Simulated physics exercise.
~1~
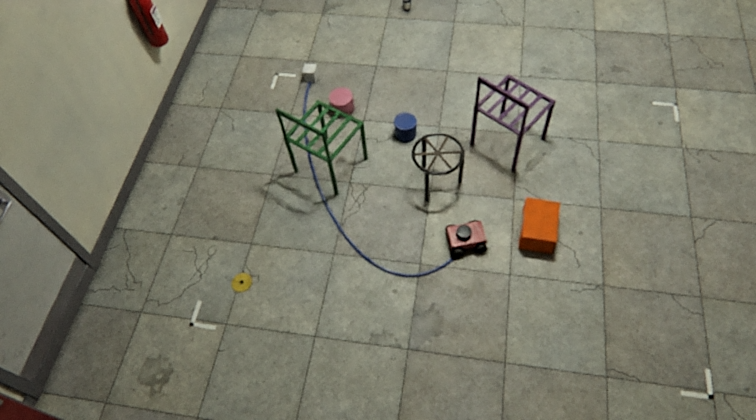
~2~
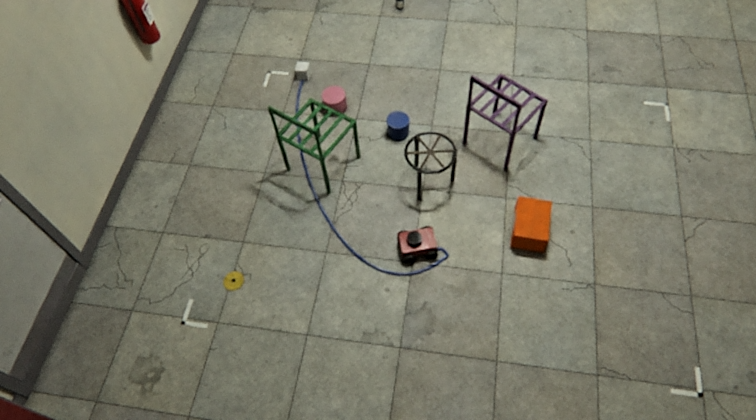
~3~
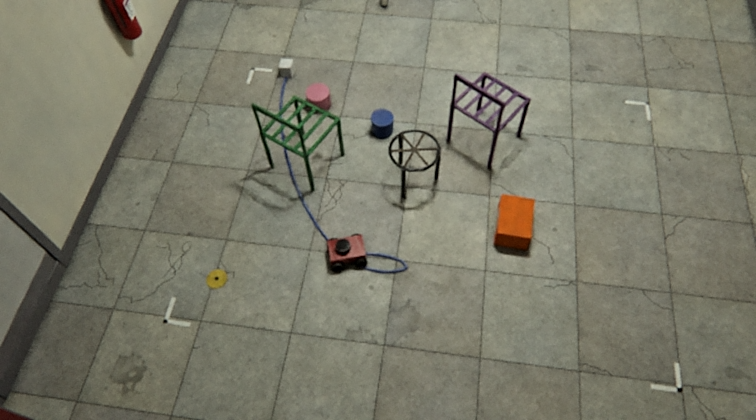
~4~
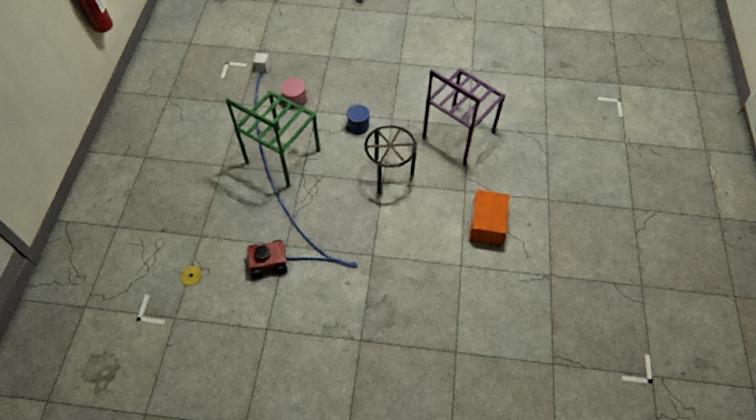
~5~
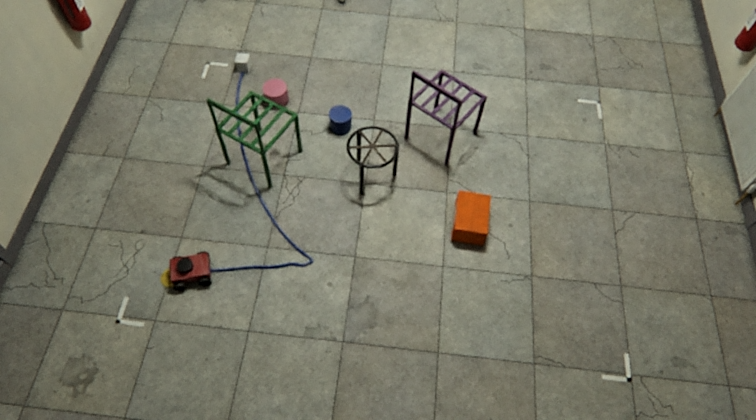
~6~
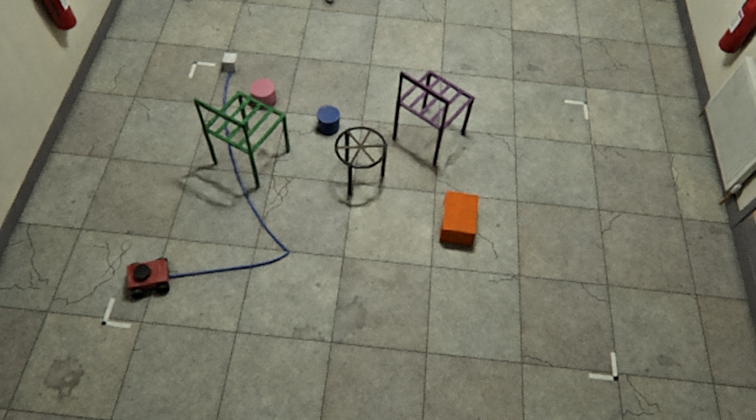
At first, a small red cart sits on a grey tiled floor beside an orange box, with a blue lead curving from its back around to a small pale block beyond the green chair. A purple chair, a black stool, a pink tub and a blue bin stand nearby. The cart rolls left, passing in front of the stool, and the lead doubles into a loop behind it. It keeps going left as the loop opens into a sharp bend. The cart then crosses the yellow mark and ends just past it at the left, the lead still trailing and the furniture standing as before.
